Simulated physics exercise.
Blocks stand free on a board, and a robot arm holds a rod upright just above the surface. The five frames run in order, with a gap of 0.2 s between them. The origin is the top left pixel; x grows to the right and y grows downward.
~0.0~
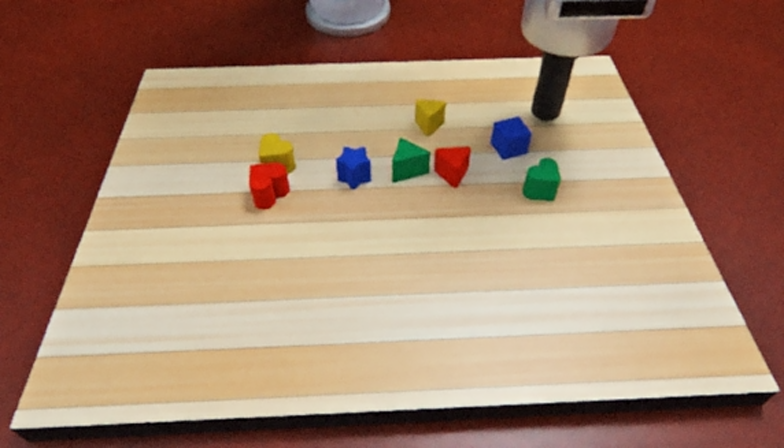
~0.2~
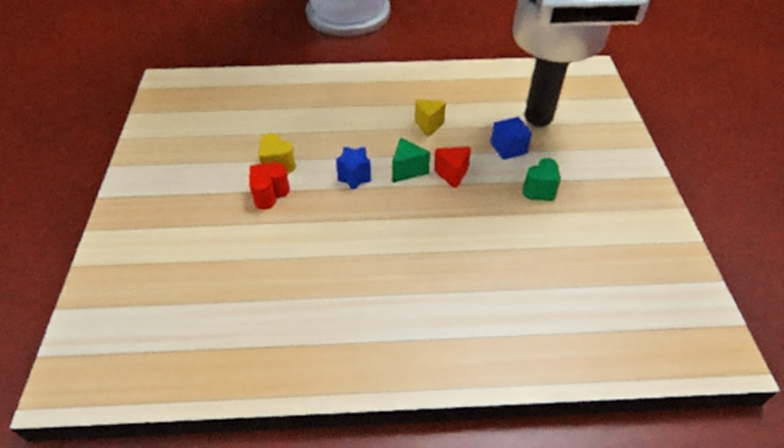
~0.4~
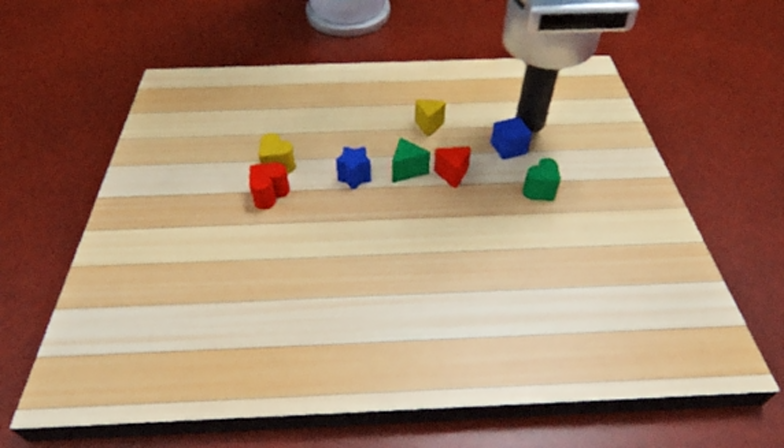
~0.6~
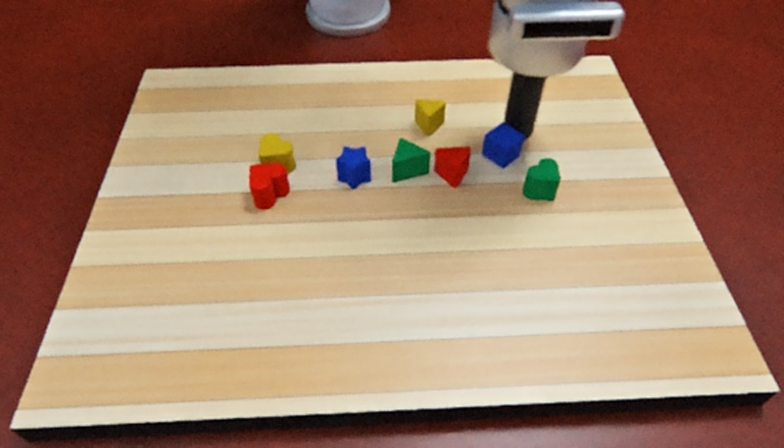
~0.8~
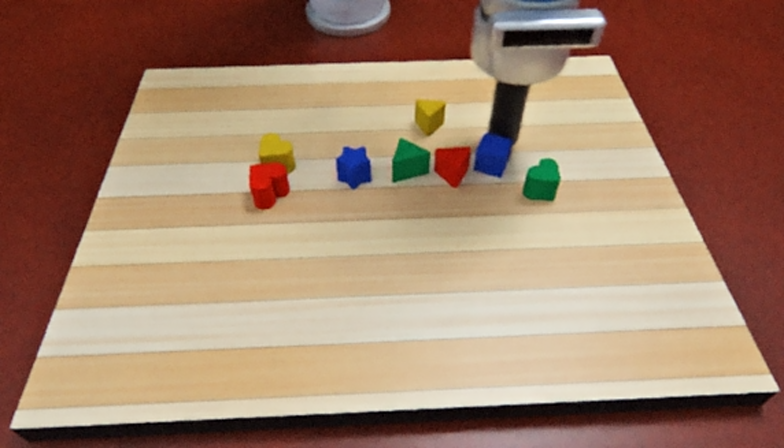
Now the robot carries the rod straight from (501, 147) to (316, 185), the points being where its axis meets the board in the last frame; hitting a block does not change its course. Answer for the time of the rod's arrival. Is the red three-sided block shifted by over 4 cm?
Going by the path, no.
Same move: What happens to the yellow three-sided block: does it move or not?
That block stays in place.
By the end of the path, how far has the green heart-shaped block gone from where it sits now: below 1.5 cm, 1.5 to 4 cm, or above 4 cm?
Short of 1.5 cm.
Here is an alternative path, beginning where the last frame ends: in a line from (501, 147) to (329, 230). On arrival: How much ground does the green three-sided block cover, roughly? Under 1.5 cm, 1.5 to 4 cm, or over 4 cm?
It moves between 1.5 and 4 cm.
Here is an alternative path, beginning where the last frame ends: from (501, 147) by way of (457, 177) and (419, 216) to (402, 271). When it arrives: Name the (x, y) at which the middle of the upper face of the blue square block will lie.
Final place: (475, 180).
The first path, step by step. One third of the way, rod (442, 151); red three-sided block (451, 157); blue square block (486, 153), turned 35° anticlockwise.
Two thirds of the way, rod (380, 164); blue star (336, 159), turned 40° clockwise; green three-sided block (361, 168); red three-sided block (451, 157); blue square block (486, 153), turned 35° anticlockwise.
At the end, rod (315, 177); blue star (279, 164), turned 110° clockwise; green three-sided block (328, 184), turned 50° anticlockwise; yellow three-sided block in place; red three-sided block (451, 157); blue square block (486, 153), turned 35° anticlockwise; green heart-shaped block in place.
